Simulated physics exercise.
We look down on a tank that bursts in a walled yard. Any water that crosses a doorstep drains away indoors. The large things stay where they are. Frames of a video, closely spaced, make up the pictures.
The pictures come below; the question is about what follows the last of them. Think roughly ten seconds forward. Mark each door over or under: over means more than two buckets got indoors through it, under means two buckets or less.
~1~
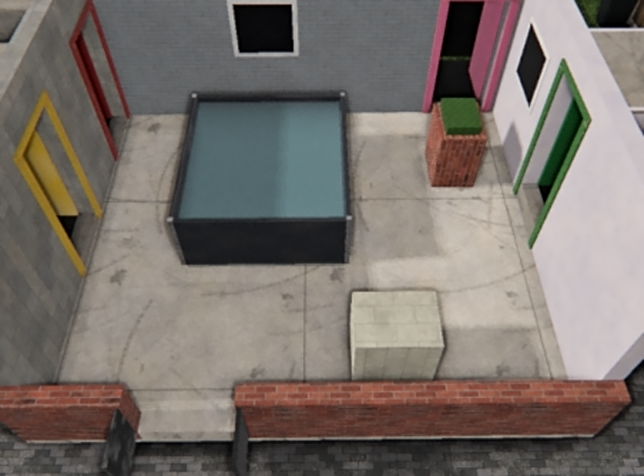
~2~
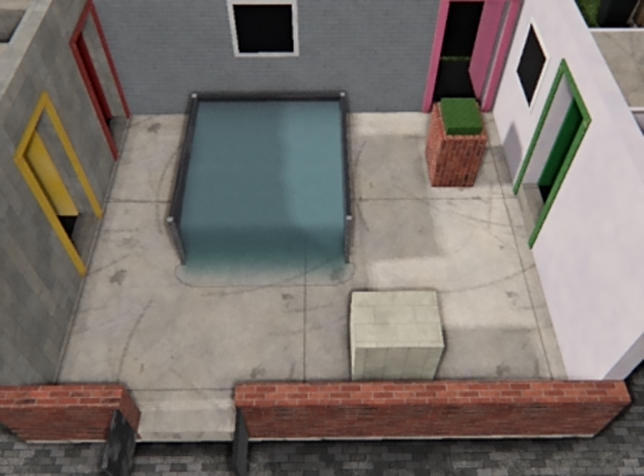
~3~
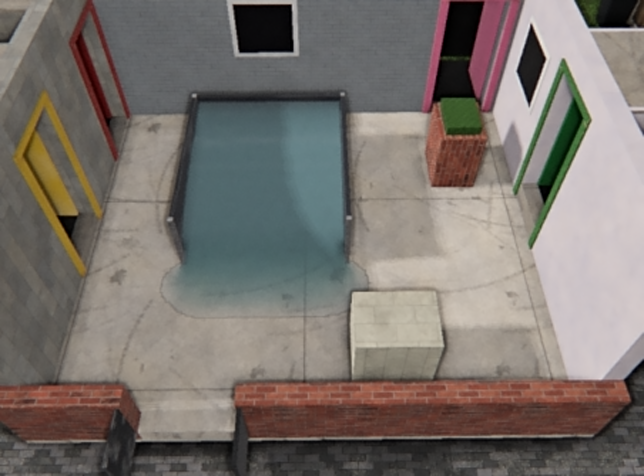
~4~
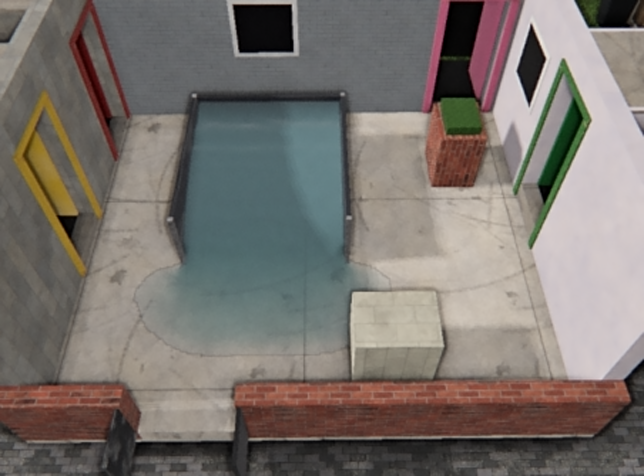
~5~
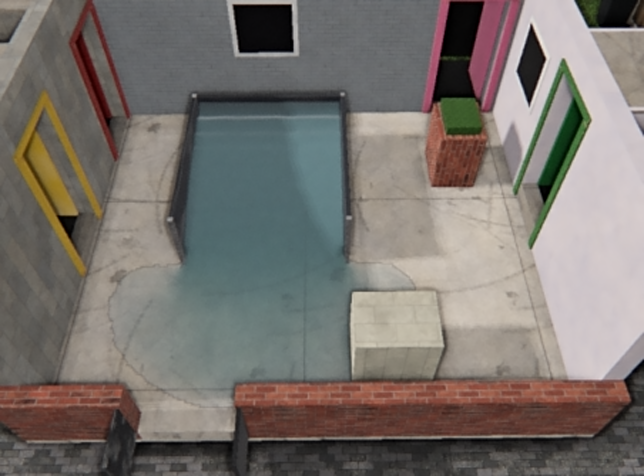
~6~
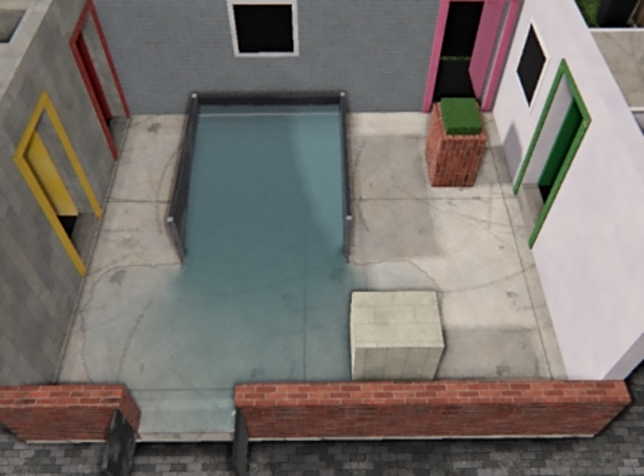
Green door - under, red door - over, yellow door - under, pink door - over.
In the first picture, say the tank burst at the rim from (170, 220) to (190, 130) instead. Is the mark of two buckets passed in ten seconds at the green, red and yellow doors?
Result - green door: Within bounds; red door: Beyond the limit; yellow door: Beyond the limit.
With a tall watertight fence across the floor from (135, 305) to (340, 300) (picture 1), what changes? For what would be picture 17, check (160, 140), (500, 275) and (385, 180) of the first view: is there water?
Results in sequence: Swamped / swamped / bone-dry.
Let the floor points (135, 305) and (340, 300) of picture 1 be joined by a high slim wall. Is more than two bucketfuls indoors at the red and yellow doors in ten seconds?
As I see it, the red door exceeds the limit but the yellow door exceeds the limit.
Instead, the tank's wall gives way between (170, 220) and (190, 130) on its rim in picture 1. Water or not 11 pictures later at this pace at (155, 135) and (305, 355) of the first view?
Going through them in order, the first ends up waterlogged and the second left dry.
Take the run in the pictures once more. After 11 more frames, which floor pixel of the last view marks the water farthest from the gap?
The front's farthest point is close to (566, 407).
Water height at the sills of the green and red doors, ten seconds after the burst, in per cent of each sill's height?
40 and 100 %, in that order.
A moment on, water covers 40 % of the floor; the green door not reached, the red door not reached, the yellow door not reached, the pink door not reached.
Next, water covers 45 % of the floor; the green door not reached, the red door not reached, the yellow door not reached, the pink door not reached.
Then, water covers 70 % of the floor; the green door wet at the sill, nothing in, the red door not reached, the yellow door wet at the sill, nothing in, the pink door not reached.
Later, water covers 95 % of the floor; the green door wet at the sill, nothing in, the red door over two buckets in, the yellow door wet at the sill, nothing in, the pink door over two buckets in.
In the end, water covers 100 % of the floor; the green door wet at the sill, nothing in, the red door far over two buckets in, the yellow door wet at the sill, nothing in, the pink door far over two buckets in.
